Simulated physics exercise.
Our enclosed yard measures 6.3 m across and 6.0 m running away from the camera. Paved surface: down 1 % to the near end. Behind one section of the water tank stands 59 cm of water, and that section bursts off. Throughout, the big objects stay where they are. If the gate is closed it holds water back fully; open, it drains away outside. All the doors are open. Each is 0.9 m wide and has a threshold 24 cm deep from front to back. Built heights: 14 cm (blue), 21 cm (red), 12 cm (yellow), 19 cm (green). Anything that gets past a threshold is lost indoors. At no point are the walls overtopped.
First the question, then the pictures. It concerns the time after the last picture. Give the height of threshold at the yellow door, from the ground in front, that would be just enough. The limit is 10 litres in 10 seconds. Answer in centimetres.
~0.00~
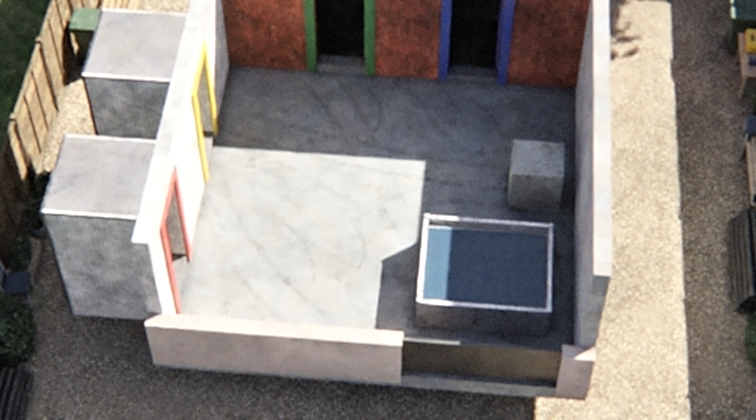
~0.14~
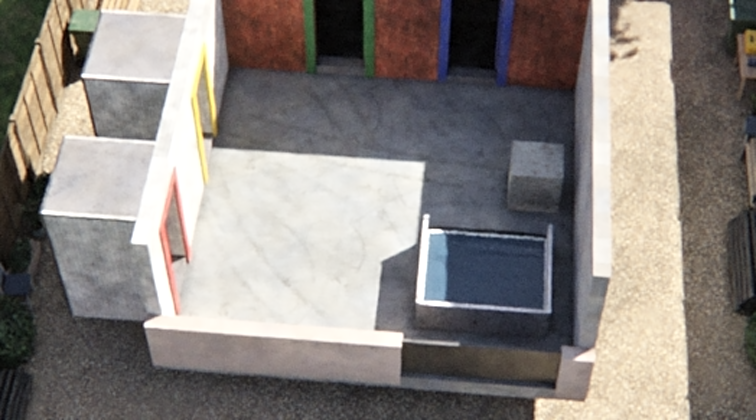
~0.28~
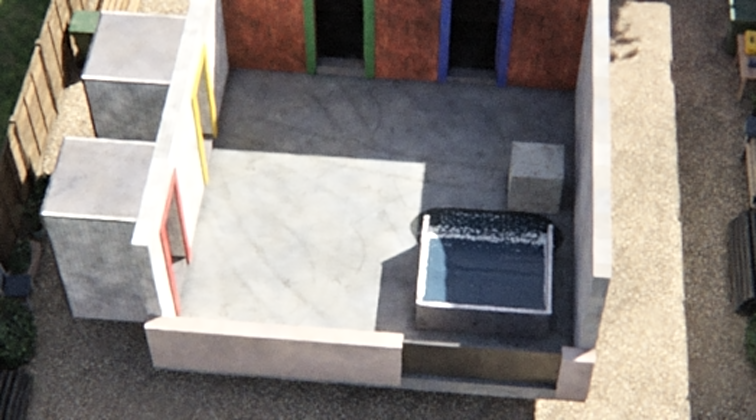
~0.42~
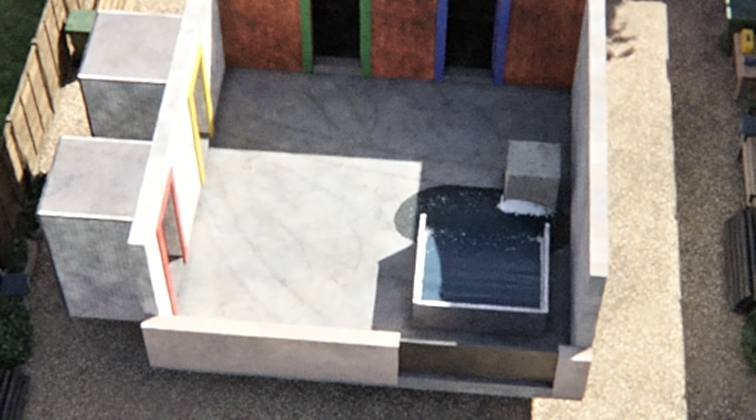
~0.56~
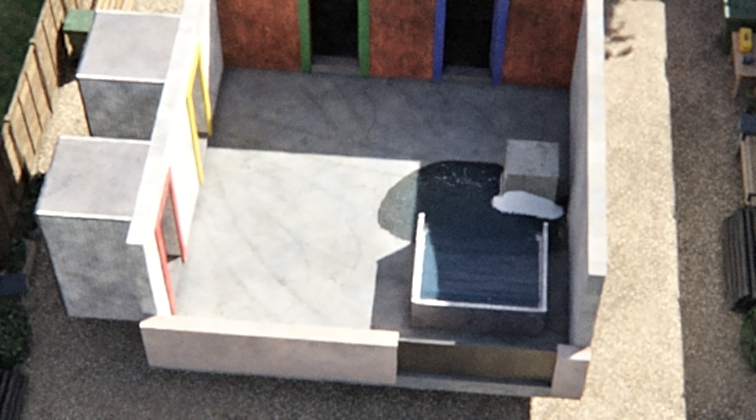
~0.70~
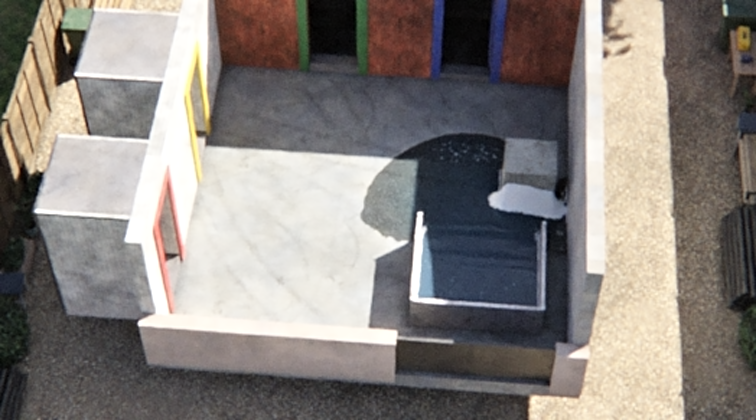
Close to 6.5 cm.
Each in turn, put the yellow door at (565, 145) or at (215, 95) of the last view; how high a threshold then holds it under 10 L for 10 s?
7.0 and 16 cm.
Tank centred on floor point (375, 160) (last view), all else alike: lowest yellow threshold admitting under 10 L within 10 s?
I'd put it at close to 7.0 cm.
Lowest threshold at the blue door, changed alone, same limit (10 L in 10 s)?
At the blue door you'd want roughly 21 cm.
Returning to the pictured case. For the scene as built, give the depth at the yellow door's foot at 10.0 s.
The depth there is around 5.0 cm.
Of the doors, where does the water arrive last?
That would be the red door.
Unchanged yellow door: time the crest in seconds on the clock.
Some 5.0 s, more or less.
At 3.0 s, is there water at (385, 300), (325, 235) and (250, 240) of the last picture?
1: Unwetted; 2: Unwetted; 3: Unwetted.
After 1.4 s water covers 30 % of the floor, deepest (36 cm) near (515, 213); it has not reached the yellow door.
After 3.0 s water covers 50 % of the floor, deepest (24 cm) near (556, 363); it has not reached the yellow door.
After 10.0 s water covers 95 % of the floor, deepest (14 cm) near (165, 344); 5 cm at the yellow door, 0 litres in over its 12 cm threshold.
At the yellow door as built, the water arrived by 3.9 s and peaked near 10 cm at 5.0 s.
With a threshold of 5.5 cm, 16 litres would have come in within the 10 s; with 7.5 cm, 4 litres. So under 10 litres takes about 6.5 cm.
